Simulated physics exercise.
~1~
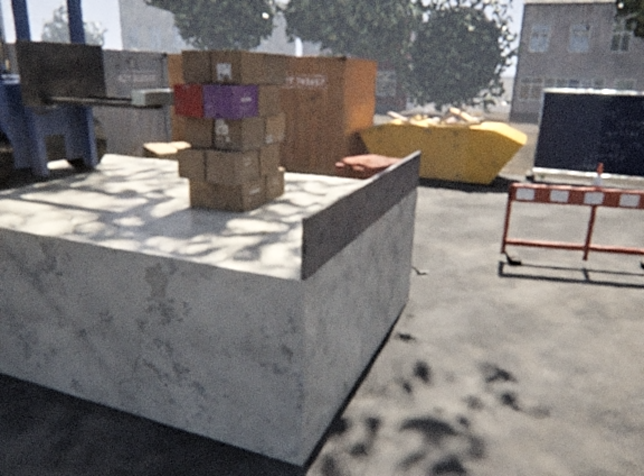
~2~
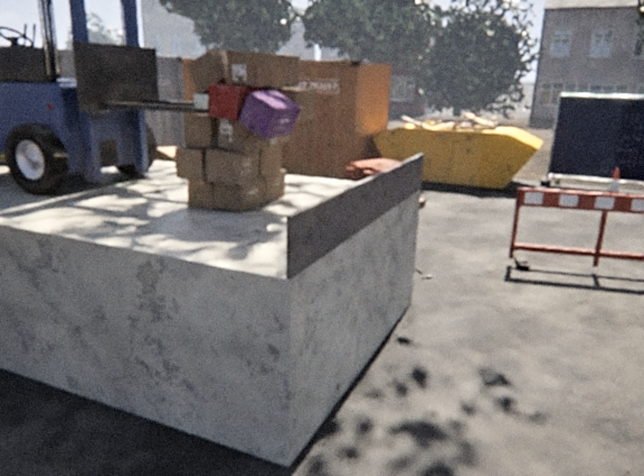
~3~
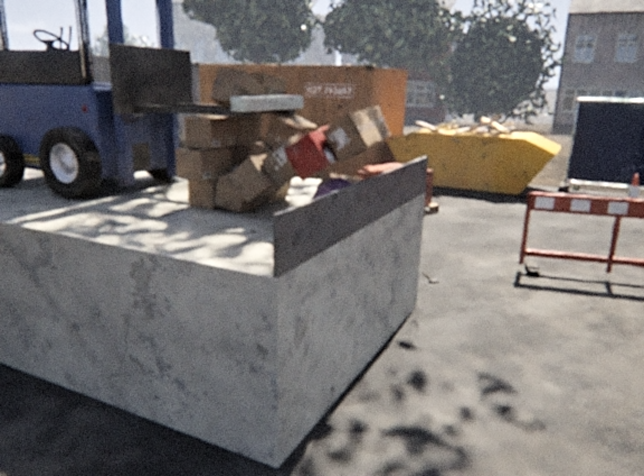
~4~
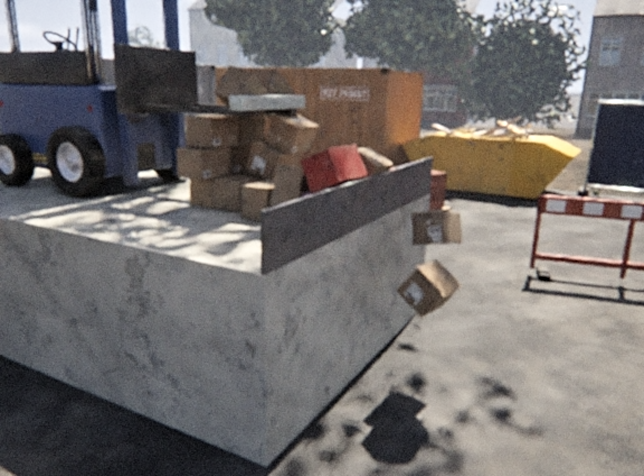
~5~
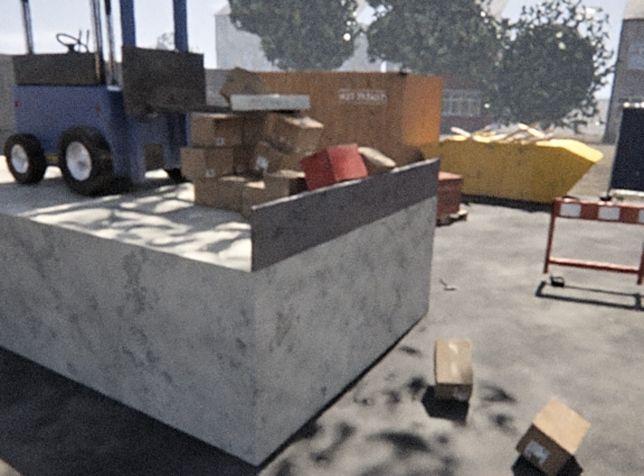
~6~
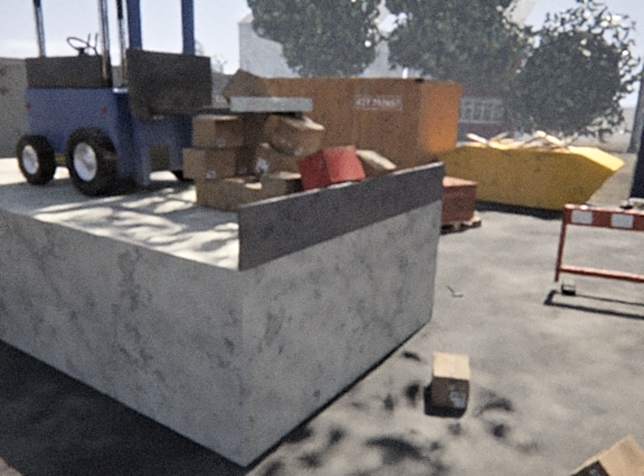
On a loading dock, a forklift's beam topples stacked cartons, and two fall to the ground.
